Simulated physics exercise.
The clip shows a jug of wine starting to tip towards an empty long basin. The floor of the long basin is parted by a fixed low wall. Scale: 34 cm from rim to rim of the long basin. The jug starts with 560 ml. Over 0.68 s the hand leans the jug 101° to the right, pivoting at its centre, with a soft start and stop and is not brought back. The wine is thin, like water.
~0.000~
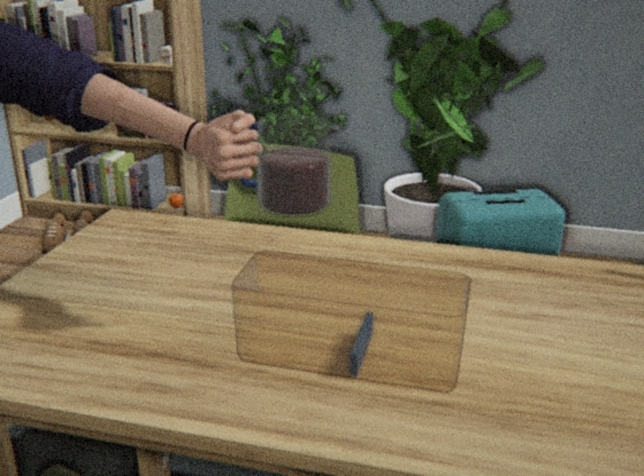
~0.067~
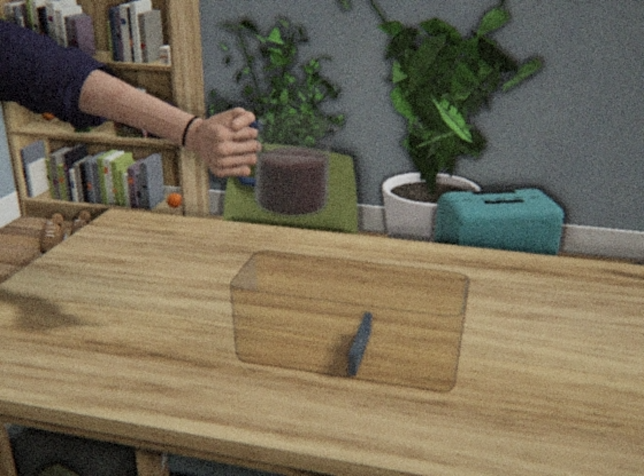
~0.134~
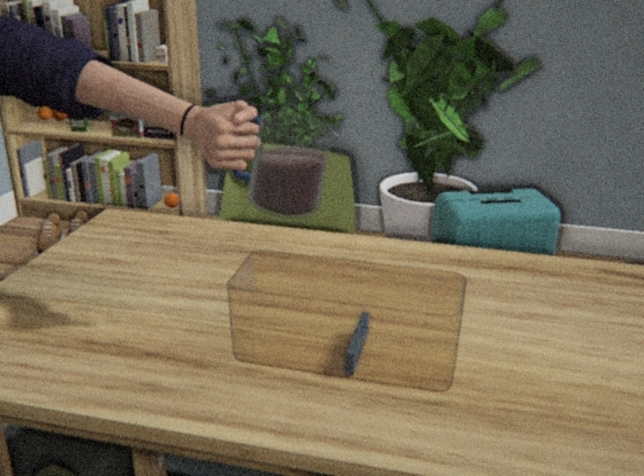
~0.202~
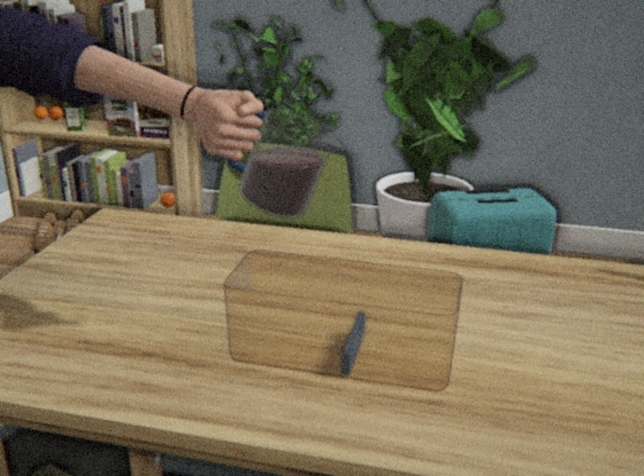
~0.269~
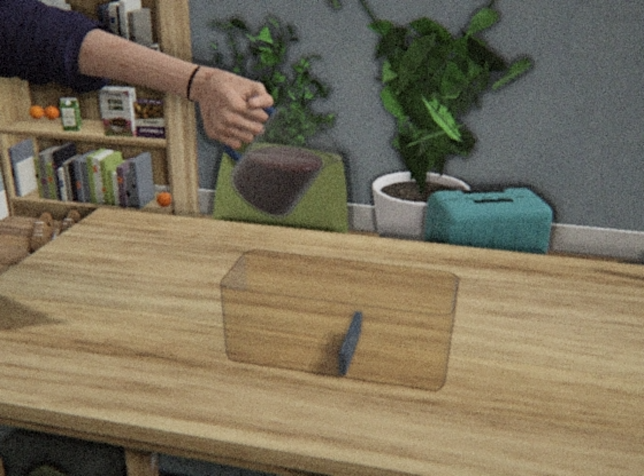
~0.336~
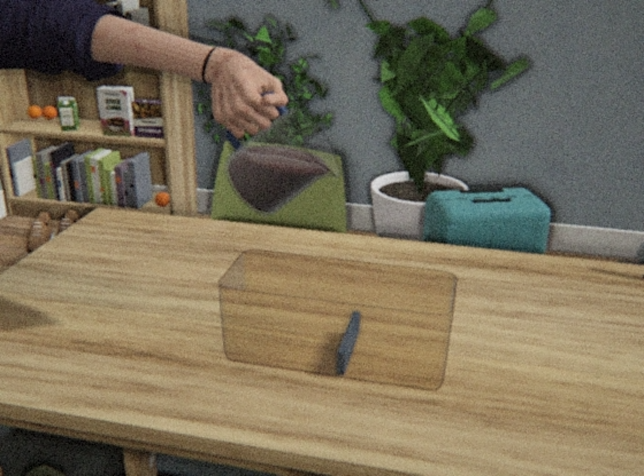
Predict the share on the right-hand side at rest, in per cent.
About 89 per cent.
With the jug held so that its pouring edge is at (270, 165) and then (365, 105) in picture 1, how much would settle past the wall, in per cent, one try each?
First 10, then 80 per cent.
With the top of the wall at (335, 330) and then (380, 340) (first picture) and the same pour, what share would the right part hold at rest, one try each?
In turn about 85 and 70 per cent.
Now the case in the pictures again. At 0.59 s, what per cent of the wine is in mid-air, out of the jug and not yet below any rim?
About 28 per cent.
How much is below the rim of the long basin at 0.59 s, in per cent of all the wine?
Some 5 per cent.
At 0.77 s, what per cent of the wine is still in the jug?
Near 24 in a hundred.
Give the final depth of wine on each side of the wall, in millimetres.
Left about 2 mm, right about 28 mm.
By 0.59 s the tilt is 97° and 66 per cent is still to pour, 0 is left of the wall and 5 right of it.
By 0.77 s the tilt is 101° and 25 per cent is still to pour, 0 is left of the wall and 53 right of it.
By 0.97 s the tilt is 101° and 8 per cent is still to pour, 5 is left of the wall and 76 right of it.
By 1.18 s the tilt is 101° and 2 per cent is still to pour, 8 is left of the wall and 86 right of it.
At rest 10 per cent lies left of the wall, 89 right of it and 2 outside.
